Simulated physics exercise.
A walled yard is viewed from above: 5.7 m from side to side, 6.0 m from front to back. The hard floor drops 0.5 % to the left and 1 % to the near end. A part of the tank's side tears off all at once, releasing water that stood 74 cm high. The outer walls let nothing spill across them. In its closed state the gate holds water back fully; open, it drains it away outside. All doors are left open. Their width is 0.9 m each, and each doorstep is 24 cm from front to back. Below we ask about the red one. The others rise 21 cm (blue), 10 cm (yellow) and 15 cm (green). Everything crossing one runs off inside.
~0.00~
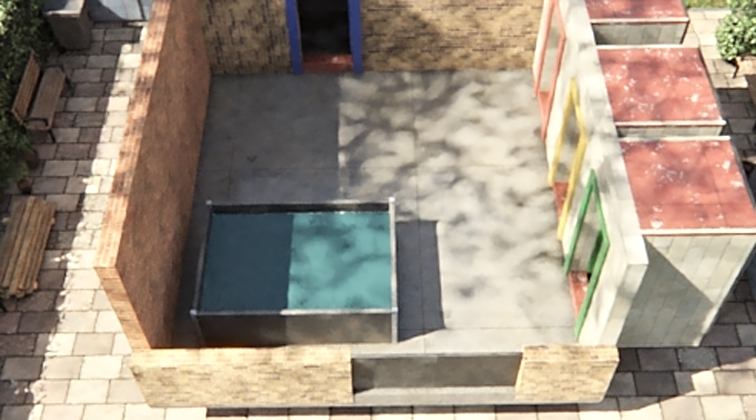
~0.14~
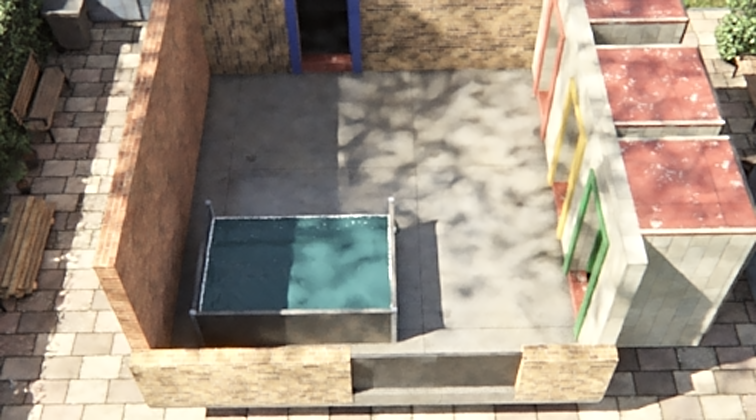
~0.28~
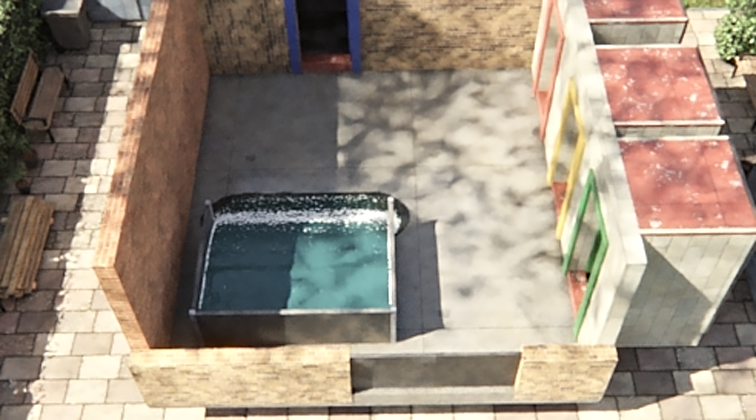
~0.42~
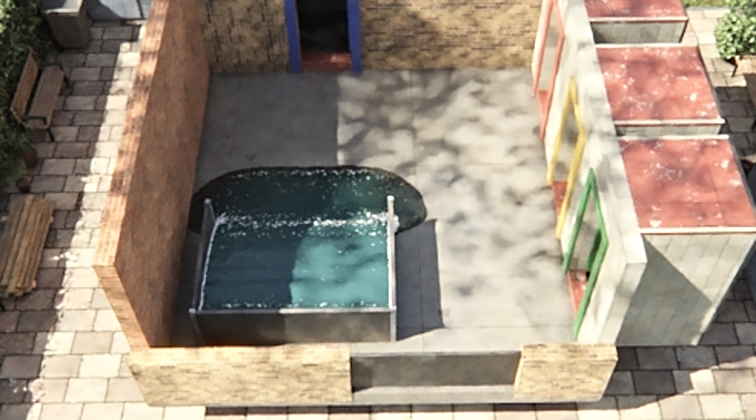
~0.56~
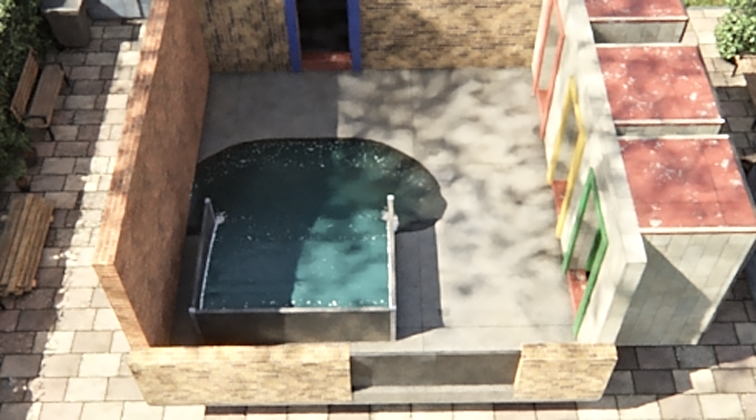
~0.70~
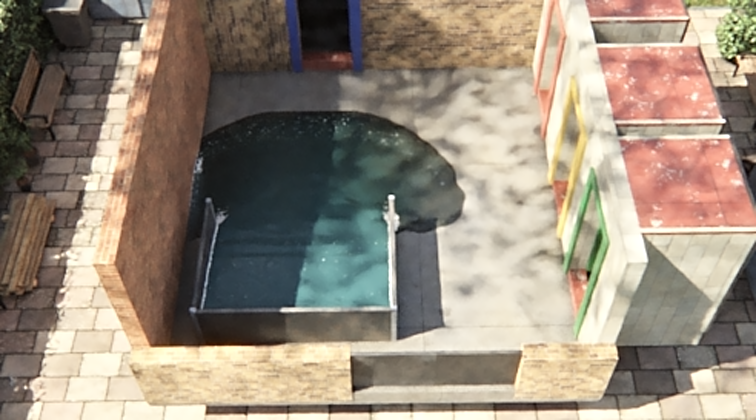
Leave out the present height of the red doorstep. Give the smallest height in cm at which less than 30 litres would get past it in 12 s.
Close to 17 cm is just enough.
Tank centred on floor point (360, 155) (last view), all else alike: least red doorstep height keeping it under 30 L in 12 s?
Some 23 cm.
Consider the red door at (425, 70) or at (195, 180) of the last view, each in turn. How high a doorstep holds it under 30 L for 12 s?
Minimums: About 17 cm and 14.5 cm.
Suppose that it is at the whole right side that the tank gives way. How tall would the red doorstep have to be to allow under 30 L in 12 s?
At least roughly 8.5 centimetres tall.
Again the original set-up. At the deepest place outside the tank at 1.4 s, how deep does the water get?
Max depth: Near 44 cm.
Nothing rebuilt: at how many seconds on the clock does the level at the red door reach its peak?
Crest at t of about 4.5 s.
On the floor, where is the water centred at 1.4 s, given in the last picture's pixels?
At about (305, 206).
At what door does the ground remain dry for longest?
It is the green one.
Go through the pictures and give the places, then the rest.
The first frame shows still water, 74 cm deep, in the tank at (298, 258); the red door at (549, 71) is dry.
In the second frame, the gap is on the far side, the front 0.3 m out at a hidden place; the back of the tank holds 74 cm.
In the third frame, the front is at (230, 200), 0.7 m from the gap on the far side; 1.9 m2 of floor is wet, 74 cm left at the back.
In the fourth frame, the front is at (248, 172), 1.3 m from the gap on the far side; 3.8 m2 of floor is wet, 69 cm left at the back.
In the fifth frame, the gap is on the far side, the front 1.9 m out at (258, 144); the back of the tank holds 62 cm.
In the sixth frame, the front is at (262, 117), 2.5 m from the gap on the far side; 8.6 m2 of floor is wet, 63 cm left at the back; 2.0 m in a straight line remain to the red door at (549, 69).
After 1.4 s water covers 55 % of the floor, deepest (44 cm) near (212, 73); it has not reached the red door.
After 3.0 s water covers 60 % of the floor, deepest (35 cm) near (527, 68); 20 cm at the red door, 2 litres in over its 12 cm doorstep.
After 12.0 s water covers 100 % of the floor, deepest (20 cm) near (166, 379); 2 cm at the red door, 97 litres in over its 12 cm doorstep.
At the red door as built, the water arrived by 2.2 s and peaked near 23 cm at 4.4 s.
Run again over the same 12 s with other heights there, 53 litres in over 15 cm, 11 litres over 20 cm. The limit of 30 litres is kept from about 17 cm up.
